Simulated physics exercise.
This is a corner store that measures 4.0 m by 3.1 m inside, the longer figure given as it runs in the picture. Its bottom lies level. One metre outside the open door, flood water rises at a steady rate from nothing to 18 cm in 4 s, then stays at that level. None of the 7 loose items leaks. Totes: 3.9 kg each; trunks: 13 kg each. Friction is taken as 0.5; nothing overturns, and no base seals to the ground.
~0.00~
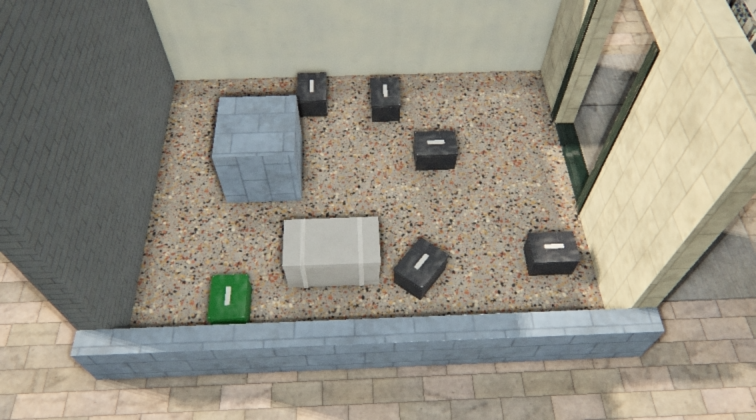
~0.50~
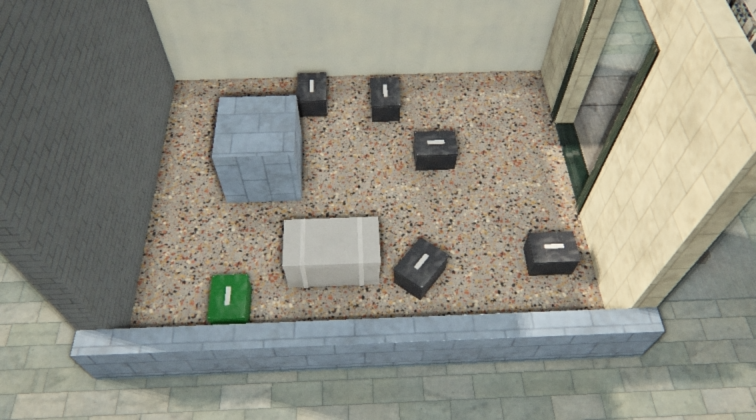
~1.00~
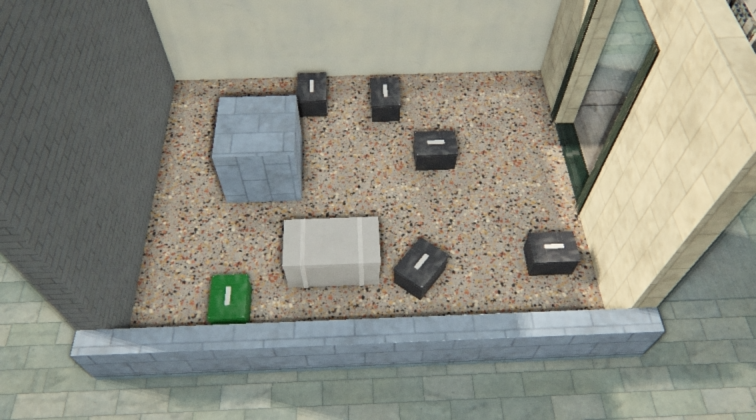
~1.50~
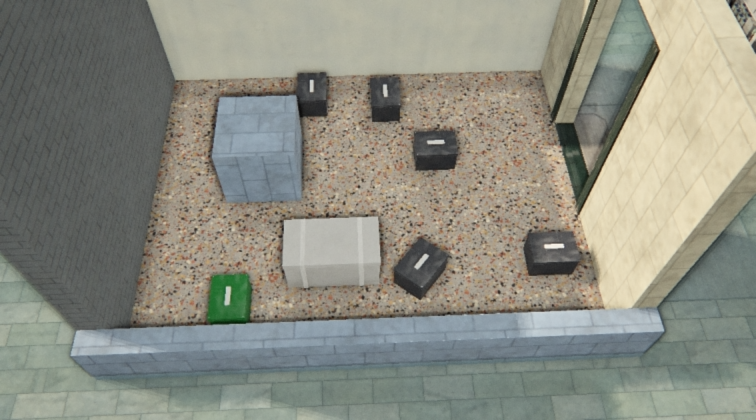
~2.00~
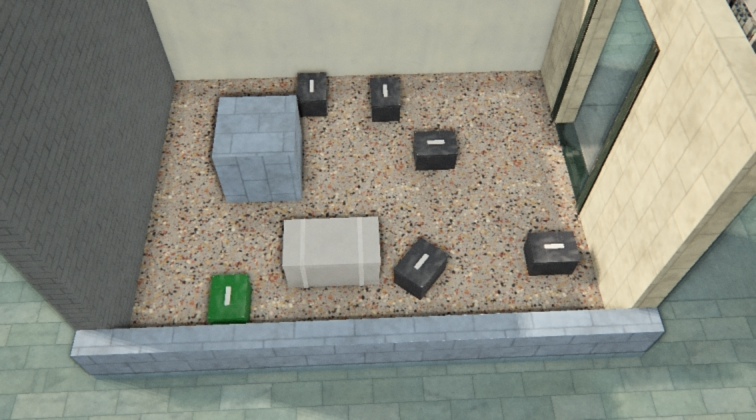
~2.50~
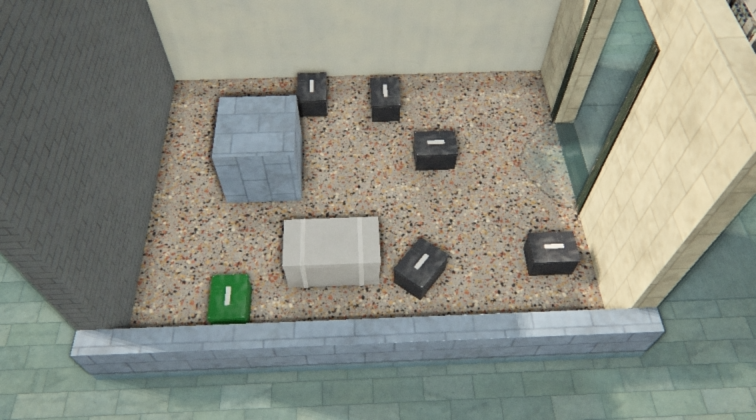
In the video, a green box, several black boxes, a pale crate and a blue-grey block sit still on a speckled floor as the paving outside turns greenish with water, and a small wet patch appears inside the doorway.
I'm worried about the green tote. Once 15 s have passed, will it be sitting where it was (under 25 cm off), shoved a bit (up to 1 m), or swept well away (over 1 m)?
The move is medium.
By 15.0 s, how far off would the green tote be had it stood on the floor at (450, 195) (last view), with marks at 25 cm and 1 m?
By then it winds up well off.
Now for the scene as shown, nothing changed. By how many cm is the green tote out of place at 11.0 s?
Around 80 cm from the start by that time.
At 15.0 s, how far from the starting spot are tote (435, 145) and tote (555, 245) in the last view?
250 cm, 80 cm.
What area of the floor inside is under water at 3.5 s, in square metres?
Somewhere around 2.0 m2, roughly.
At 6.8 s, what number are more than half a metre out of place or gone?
Count: 3.
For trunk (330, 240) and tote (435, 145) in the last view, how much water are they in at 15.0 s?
Some 13 cm at the first, some 12 cm at the second.
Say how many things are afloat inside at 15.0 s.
Count: 7.
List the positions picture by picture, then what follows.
The first frame shows the green tote at (228, 296) rests on the ground; water covers 0.0 m2; 0 of 7 have shifted.
The second frame shows the green tote at (228, 296), on the bottom; 0.0 m2 under water; 0 of 7 have shifted.
The third frame shows the green tote at (228, 296) rests on the ground; 0.0 m2 under water; 0 of 7 have shifted.
The fourth frame shows the green tote at (228, 296), on the bottom; water covers 0.0 m2; 0 of 7 have shifted.
The fifth frame shows the green tote at (228, 296) rests on the ground; 0.0 m2 under water; 0 of 7 have shifted.
The sixth frame shows the green tote at (228, 296) rests on the ground; water covers 0.3 m2; 0 of 7 have shifted.
After 3.5 s the green tote is near (228, 296), 0.0 m from its start, aground; 0 afloat.
After 6.8 s the green tote is near (224, 297), 0.0 m from its start, aground; 5 afloat.
After 11.0 s the green tote is near (141, 282), 0.7 m from its start, afloat; 6 afloat.
After 15.0 s the green tote is near (164, 296), 0.5 m from its start, afloat; 7 afloat.
